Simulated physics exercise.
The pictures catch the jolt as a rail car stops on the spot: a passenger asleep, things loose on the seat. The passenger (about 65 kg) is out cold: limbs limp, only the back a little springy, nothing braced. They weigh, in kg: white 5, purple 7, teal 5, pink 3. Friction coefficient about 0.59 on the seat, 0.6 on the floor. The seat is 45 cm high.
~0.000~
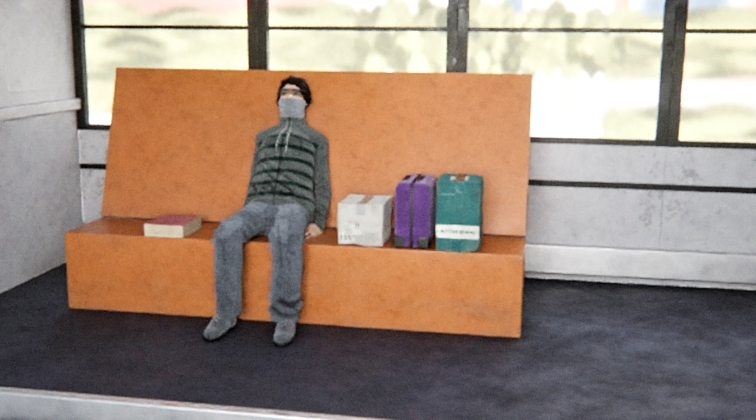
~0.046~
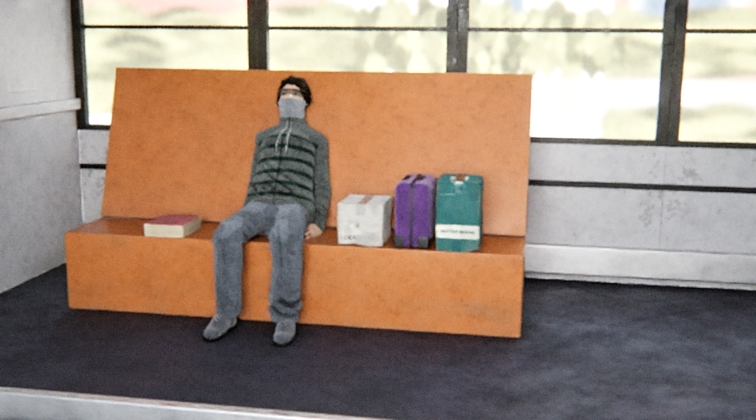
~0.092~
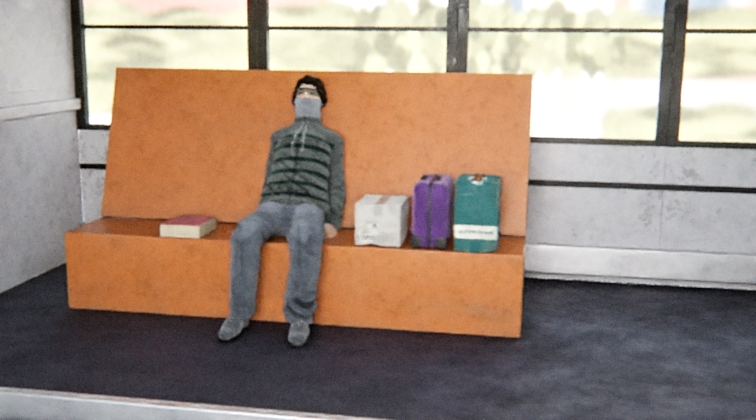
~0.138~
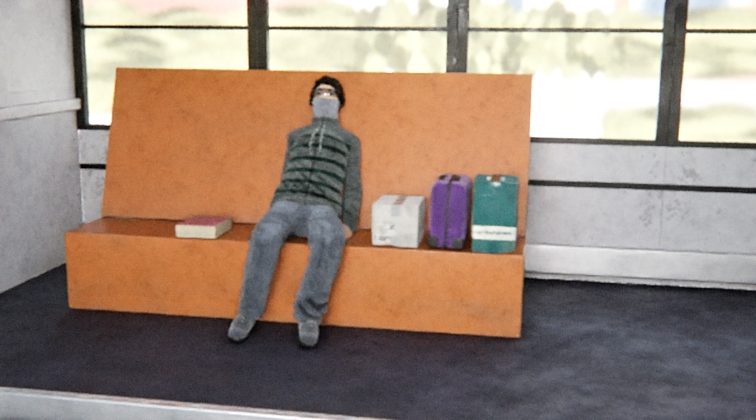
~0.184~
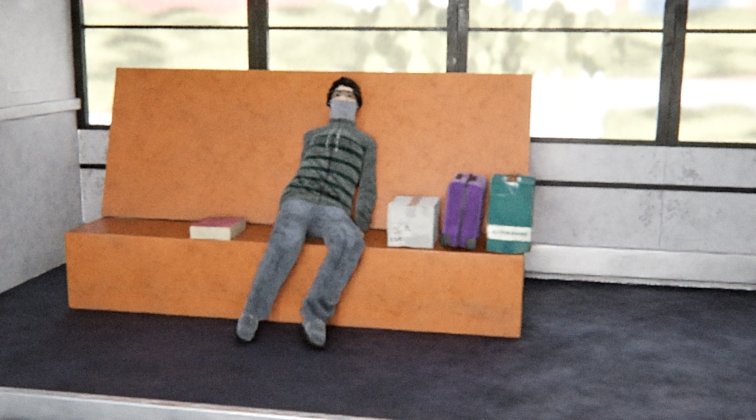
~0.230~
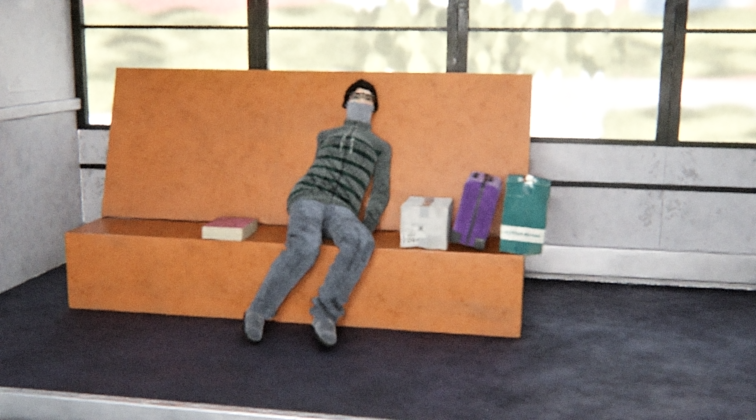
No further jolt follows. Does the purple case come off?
Here the purple case comes off.
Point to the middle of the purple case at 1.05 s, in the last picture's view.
At about (548, 294).
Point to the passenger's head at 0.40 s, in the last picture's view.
Near (416, 120).
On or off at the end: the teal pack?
Teal pack off.
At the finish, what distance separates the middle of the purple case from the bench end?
About 15 cm past it.
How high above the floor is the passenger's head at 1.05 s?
About 80 cm.
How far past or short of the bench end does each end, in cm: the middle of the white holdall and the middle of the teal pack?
White holdall 40 short, teal pack 50 past.
After 0.40 s the purple case is 6 cm short of the bench end, tilted 50°, near (514, 212) in the last picture's view.
After 0.65 s the purple case is 19 cm past the bench end, tilted 175°, near (560, 261) in the last picture's view; the teal pack 52 cm past the bench end, tilted 90°.
After 1.05 s the purple case is 13 cm past the bench end, tilted 170°, near (548, 294) in the last picture's view; the teal pack 54 cm past the bench end, tilted 90°.
Final state at 2.2 s, white holdall stays on; purple case drops off; teal pack drops off; pink folder stays on; passenger's hips keep to the seat.
